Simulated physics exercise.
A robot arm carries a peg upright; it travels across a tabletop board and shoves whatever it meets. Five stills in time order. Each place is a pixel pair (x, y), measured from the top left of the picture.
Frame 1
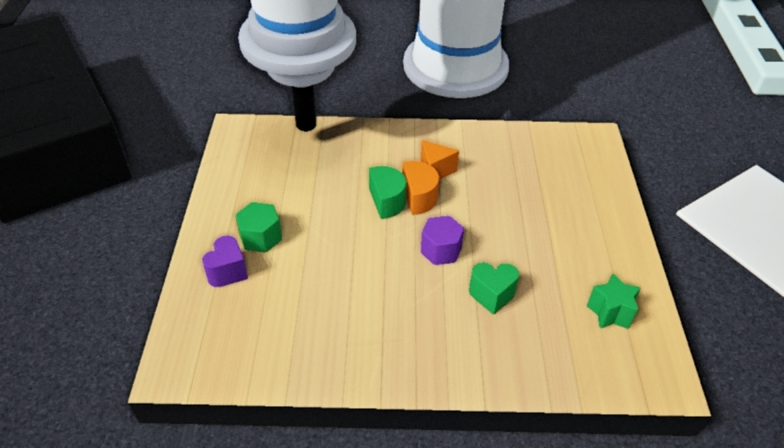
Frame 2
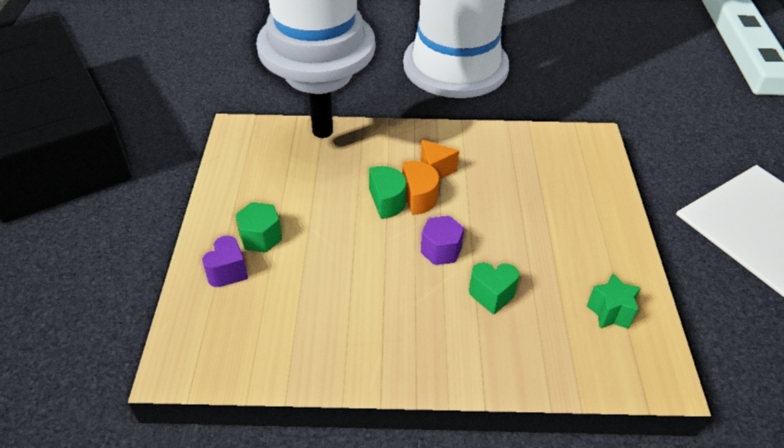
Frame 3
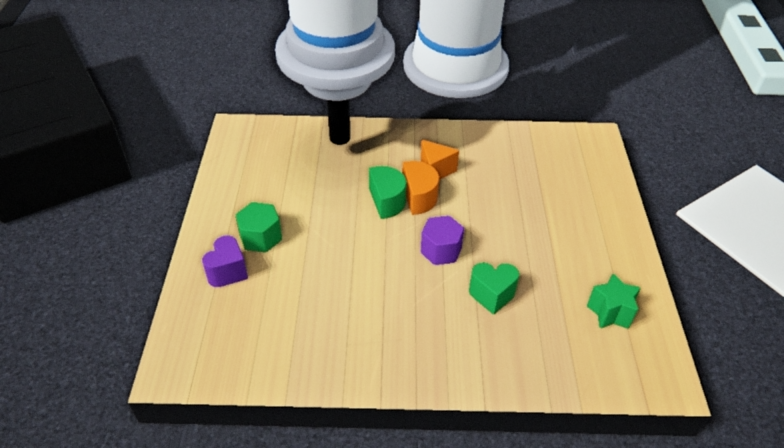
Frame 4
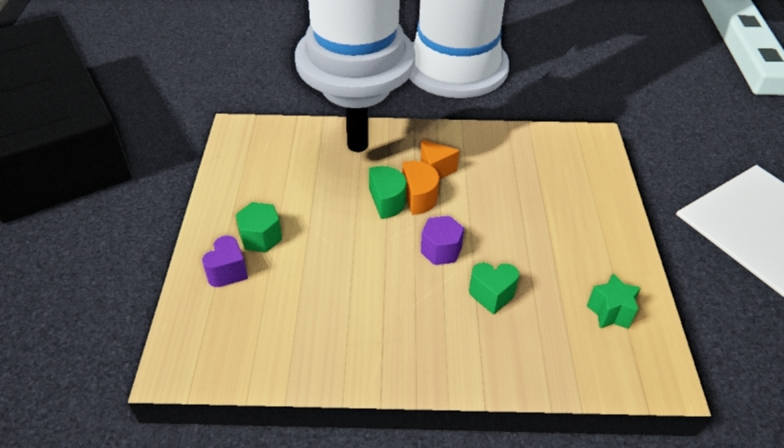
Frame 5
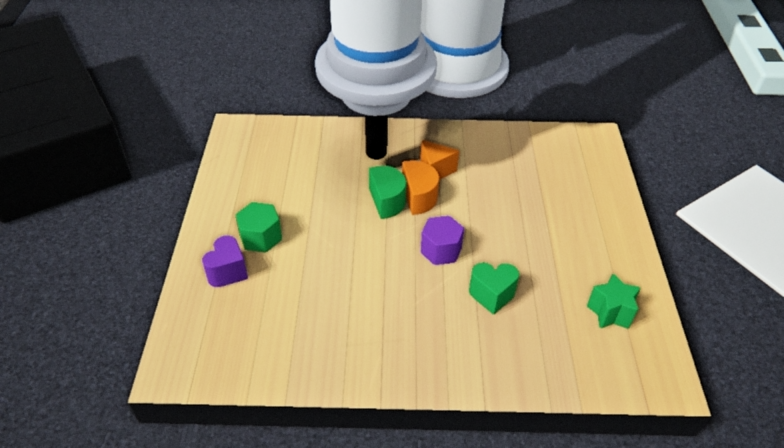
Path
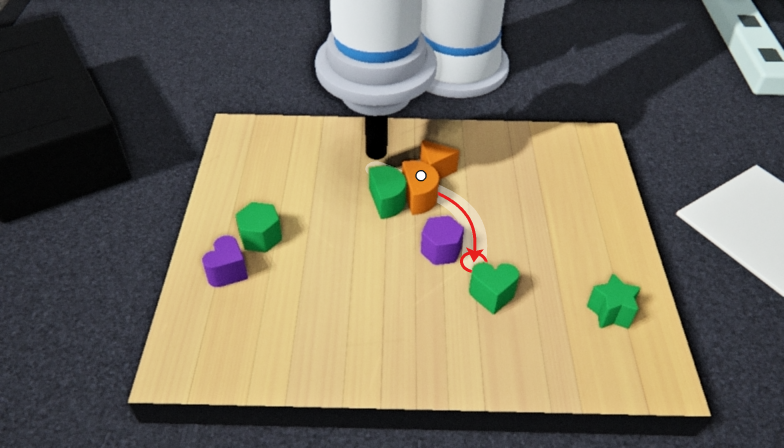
At the start, a robot arm holds a black peg near the back edge of a wooden board scattered with green, purple and orange blocks. The peg glides right and slightly toward the viewer, reaching a spot just behind the green and orange half-round blocks, while every block stays still.
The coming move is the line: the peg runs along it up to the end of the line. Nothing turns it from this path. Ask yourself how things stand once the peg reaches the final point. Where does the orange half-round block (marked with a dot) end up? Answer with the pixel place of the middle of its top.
I'd expect the centre of its top face to be at (458, 257).
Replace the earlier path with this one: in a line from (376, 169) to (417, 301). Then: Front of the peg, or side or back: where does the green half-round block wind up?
Looking at the end of the path, the green half-round block is still being driven ahead.
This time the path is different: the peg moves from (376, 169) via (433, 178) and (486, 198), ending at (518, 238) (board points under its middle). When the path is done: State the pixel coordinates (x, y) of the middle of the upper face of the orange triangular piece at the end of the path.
Top centre: (475, 151).
The line goes from (376, 169) by way of (426, 188) and (468, 217) to (474, 262); the dot is on the orange half-round block.
What follows on the original path. One third of the way, peg at (428, 174); orange half-round block at (444, 193), turned 25° clockwise; orange triangular piece at (440, 152), turned 20° anticlockwise.
Two thirds of the way, peg at (470, 203); orange half-round block at (465, 215); orange triangular piece at (443, 154), turned 35° anticlockwise; purple six-sided block at (439, 235).
At the end, peg at (476, 248); orange half-round block at (458, 257), turned 165° clockwise; orange triangular piece at (443, 154), turned 35° anticlockwise; purple six-sided block at (416, 256), turned 45° clockwise; green heart block at (495, 282), turned 35° anticlockwise.
